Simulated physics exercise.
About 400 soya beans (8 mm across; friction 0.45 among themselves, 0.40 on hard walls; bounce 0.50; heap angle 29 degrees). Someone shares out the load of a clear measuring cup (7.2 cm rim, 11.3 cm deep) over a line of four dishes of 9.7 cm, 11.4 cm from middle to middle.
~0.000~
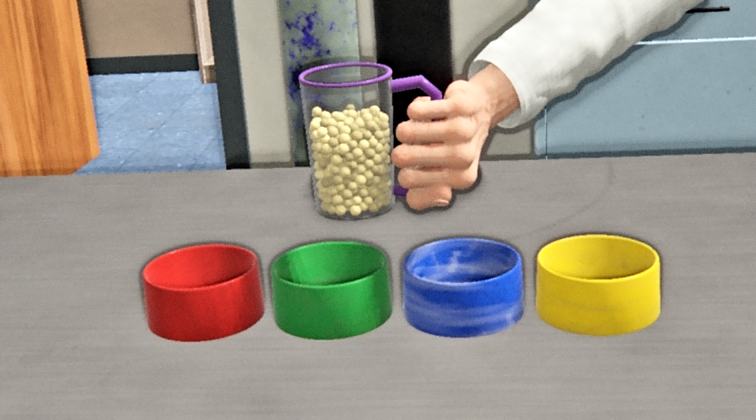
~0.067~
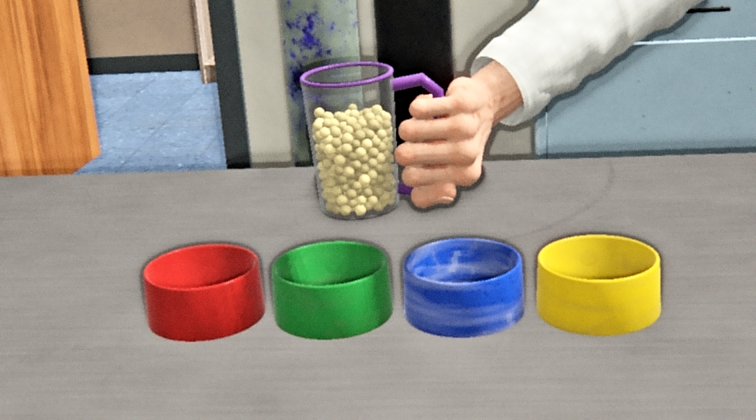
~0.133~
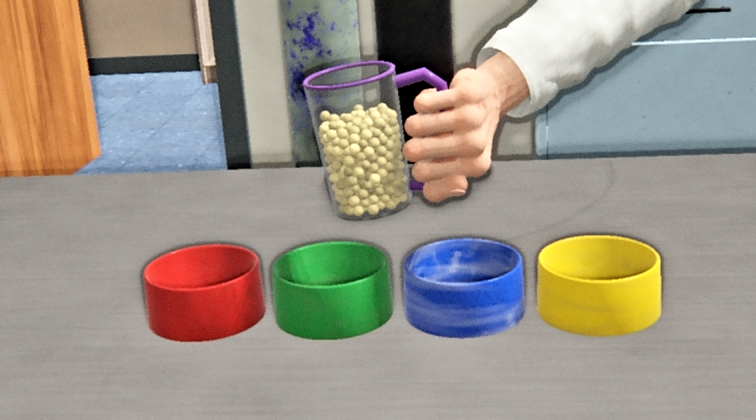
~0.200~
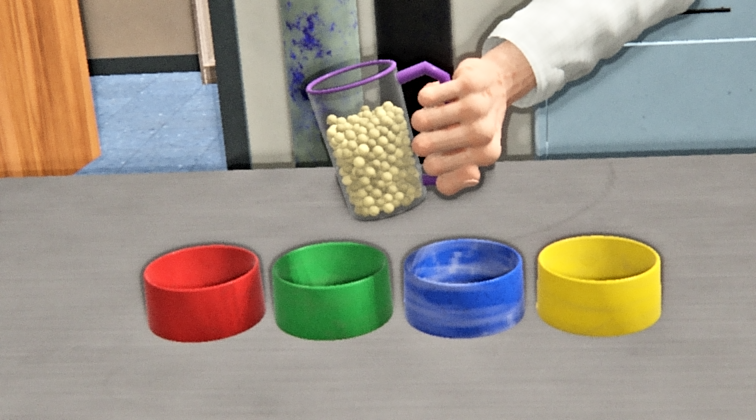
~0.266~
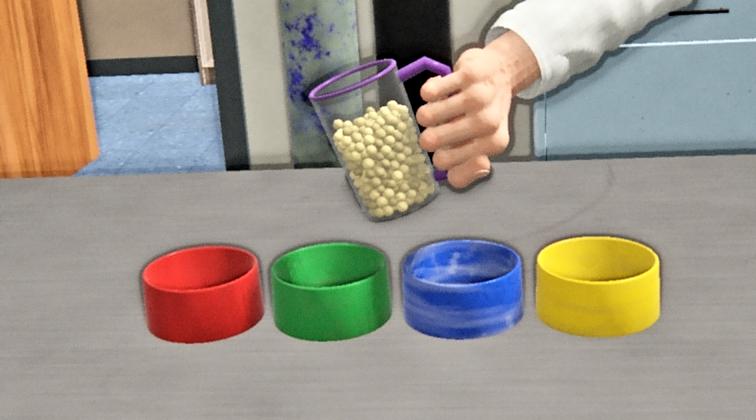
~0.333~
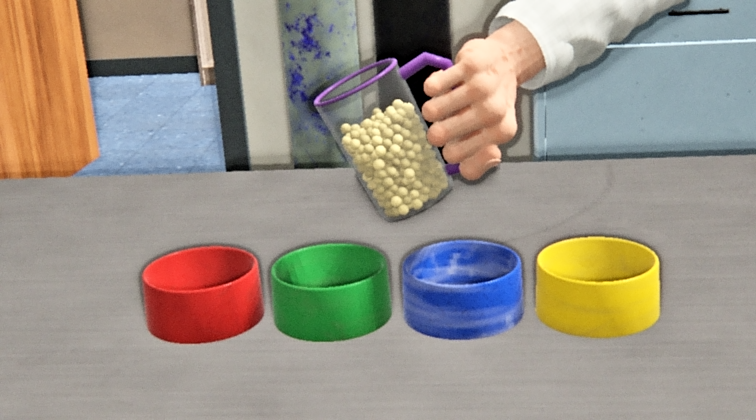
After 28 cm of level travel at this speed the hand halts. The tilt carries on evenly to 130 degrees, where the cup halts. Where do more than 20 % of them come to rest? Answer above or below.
Red dish: Below; blue dish: Above; green dish: Below; yellow dish: Below; on the counter: Below.
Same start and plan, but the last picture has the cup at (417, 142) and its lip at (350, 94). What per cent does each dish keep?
Red 0; blue 0; green 0; yellow 100.
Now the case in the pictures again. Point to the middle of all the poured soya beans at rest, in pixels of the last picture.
Around (467, 288).
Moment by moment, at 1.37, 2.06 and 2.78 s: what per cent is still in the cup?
About 75, 0, 0.
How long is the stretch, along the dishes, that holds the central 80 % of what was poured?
Roughly 6 cm.
After 1.37 s, tilt 115 degrees; cup holds 75 %, blue 20 %.
After 2.06 s, tilt 130 degrees; cup holds 0 %, blue 95 %.
After 2.78 s, tilt 130 degrees; cup holds 0 %, blue 95 %.
At rest (3.1 s), red 0 %, blue 95 %, green 0 %, yellow 0 %, counter 5 %.
